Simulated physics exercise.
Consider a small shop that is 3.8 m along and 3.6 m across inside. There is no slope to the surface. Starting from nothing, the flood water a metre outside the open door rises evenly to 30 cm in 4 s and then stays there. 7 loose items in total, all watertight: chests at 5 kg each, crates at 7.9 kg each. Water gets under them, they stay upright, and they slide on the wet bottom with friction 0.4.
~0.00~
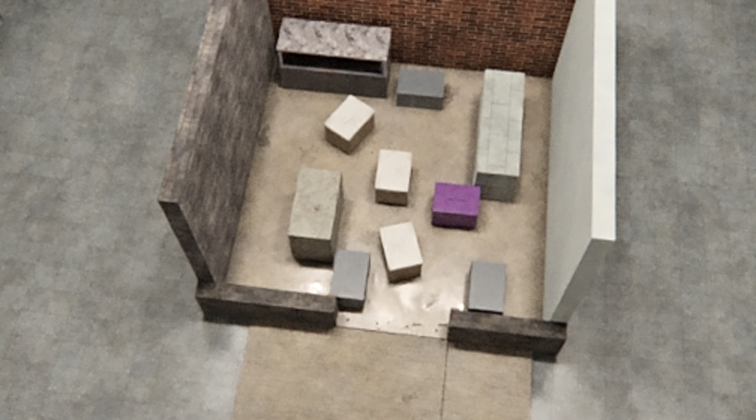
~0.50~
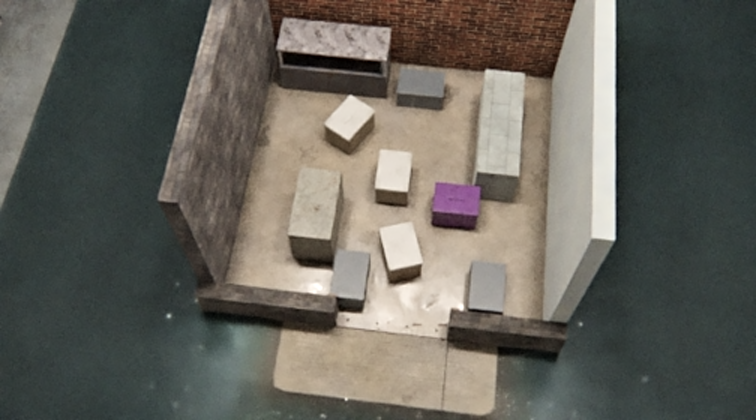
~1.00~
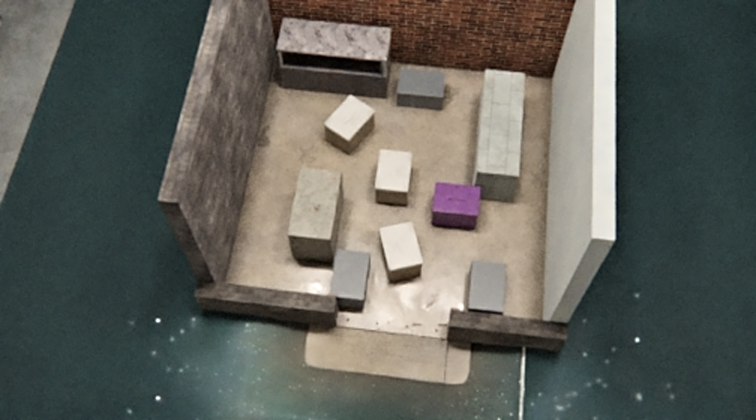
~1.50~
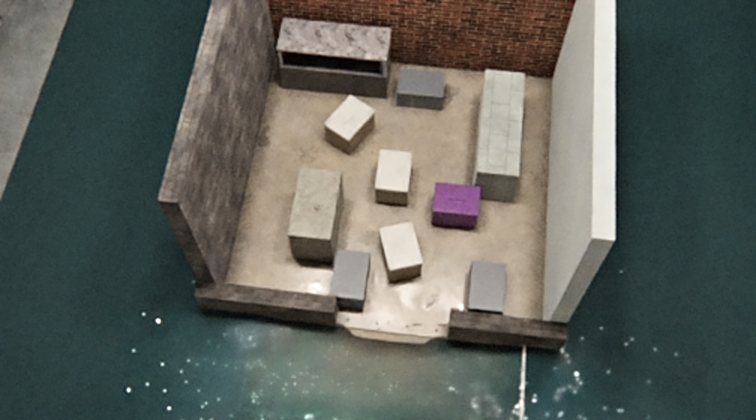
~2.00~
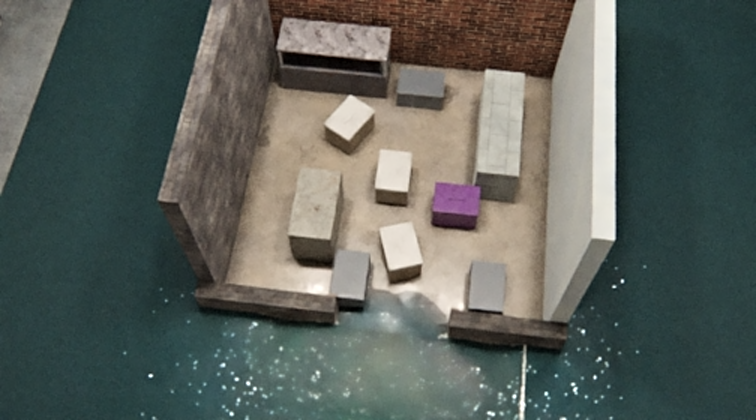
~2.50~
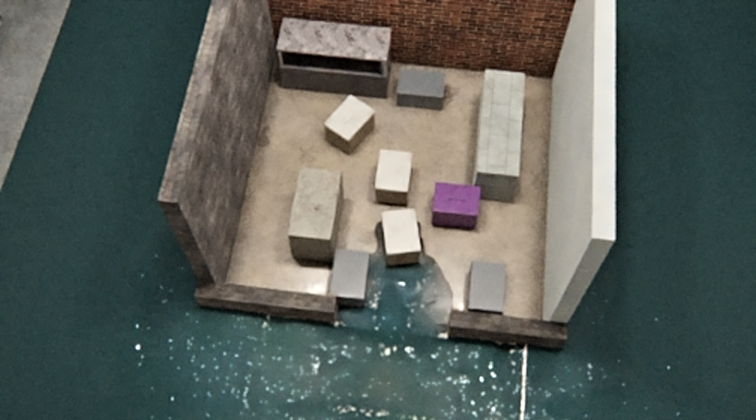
A small walled shop with pale, gray and purple blocks sat on dry ground until dark water surrounded it, covered the front step, and crept through the front gap to the nearest pale block.
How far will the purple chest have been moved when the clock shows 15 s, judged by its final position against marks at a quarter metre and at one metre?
I'd say it gets moved far off.
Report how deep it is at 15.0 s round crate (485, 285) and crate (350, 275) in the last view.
Roughly 20 and 25 cm.
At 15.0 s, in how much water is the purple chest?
Depth: About 29 cm.
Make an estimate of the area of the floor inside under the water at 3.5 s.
About 4.5 m2.
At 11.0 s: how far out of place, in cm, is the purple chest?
I'd guess some 200 cm by then.
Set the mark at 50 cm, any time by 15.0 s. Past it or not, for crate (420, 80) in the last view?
I'd say beneath it.
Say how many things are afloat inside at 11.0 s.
At that moment 7.
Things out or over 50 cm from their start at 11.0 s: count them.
The number by then is 6.
After 3.5 s the purple chest is near (458, 188), 0.1 m from its start, aground; 1 afloat.
After 6.8 s the purple chest is near (460, 80), 1.6 m from its start, afloat; 7 afloat.
After 11.0 s the purple chest is near (468, 60), 1.9 m from its start, afloat; 7 afloat.
After 15.0 s the purple chest is near (469, 57), 1.9 m from its start, afloat; 7 afloat.
